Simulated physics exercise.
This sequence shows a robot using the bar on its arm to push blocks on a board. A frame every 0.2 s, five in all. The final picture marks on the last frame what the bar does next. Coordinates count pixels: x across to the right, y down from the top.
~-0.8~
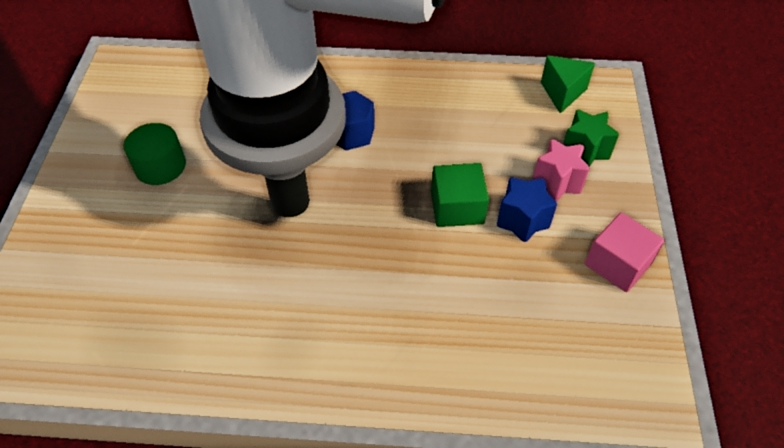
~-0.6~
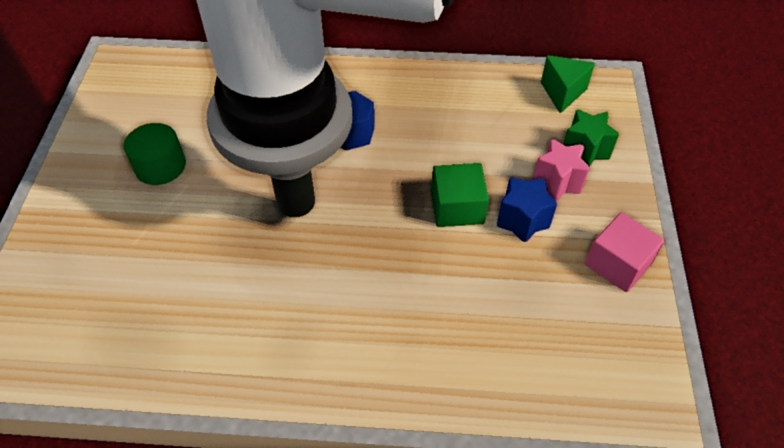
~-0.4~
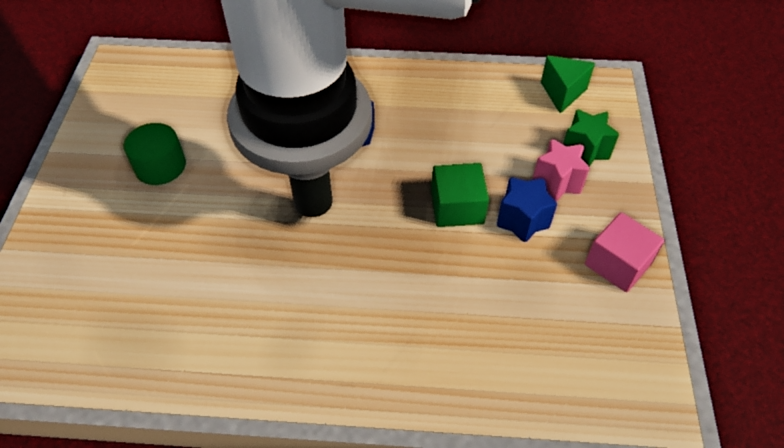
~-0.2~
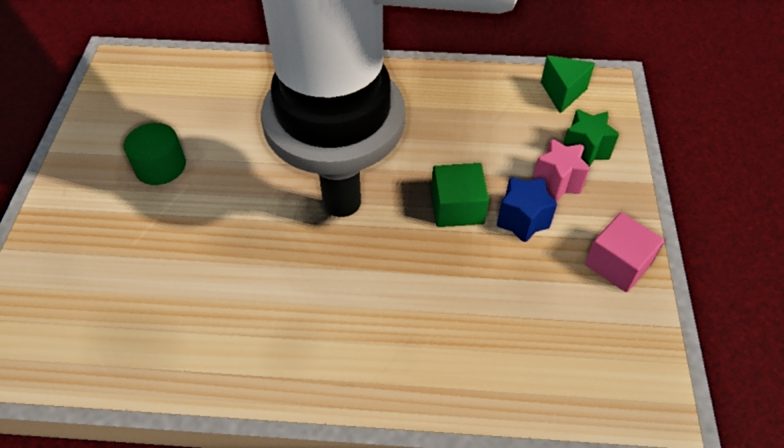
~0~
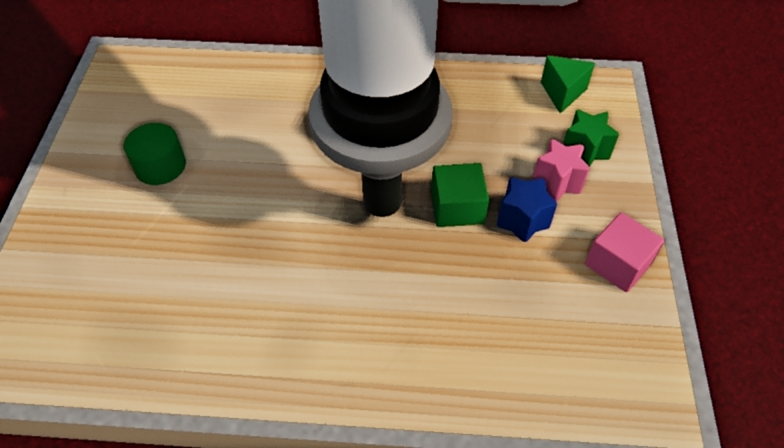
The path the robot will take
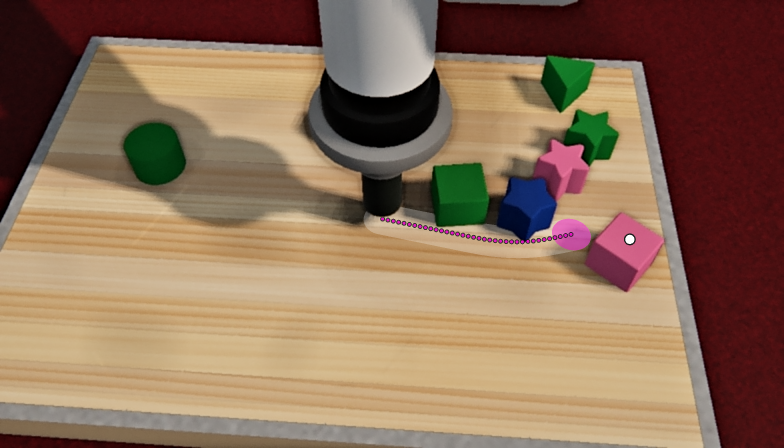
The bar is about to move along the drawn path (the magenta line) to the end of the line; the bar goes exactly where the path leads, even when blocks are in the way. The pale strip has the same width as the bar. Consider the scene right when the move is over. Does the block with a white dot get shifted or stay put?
The block in question stays where it was by the end.
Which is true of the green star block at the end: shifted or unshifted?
Not moved.
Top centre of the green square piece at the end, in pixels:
I'd guess (490, 177).
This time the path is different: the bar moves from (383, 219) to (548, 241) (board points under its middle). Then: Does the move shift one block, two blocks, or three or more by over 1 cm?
Blocks moved: Two.
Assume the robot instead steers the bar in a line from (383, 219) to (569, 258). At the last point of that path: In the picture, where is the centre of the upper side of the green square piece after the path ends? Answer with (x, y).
I expect it at (489, 178).
Path on the board, from (383, 219) over (445, 232) and (509, 242) to (571, 234); the dot is on the pink square piece.
What follows on the original path. One third of the way, bar (447, 215); green square piece (477, 181), turned 35° anticlockwise.
Two thirds of the way, bar (513, 226); green square piece (490, 177), turned 65° anticlockwise; blue star block (540, 194).
At the end, bar (577, 218); green square piece (490, 177), turned 65° anticlockwise; blue star block (569, 178), turned 45° anticlockwise; pink star block (572, 146), turned 25° anticlockwise; green star block in place; pink square piece in place.
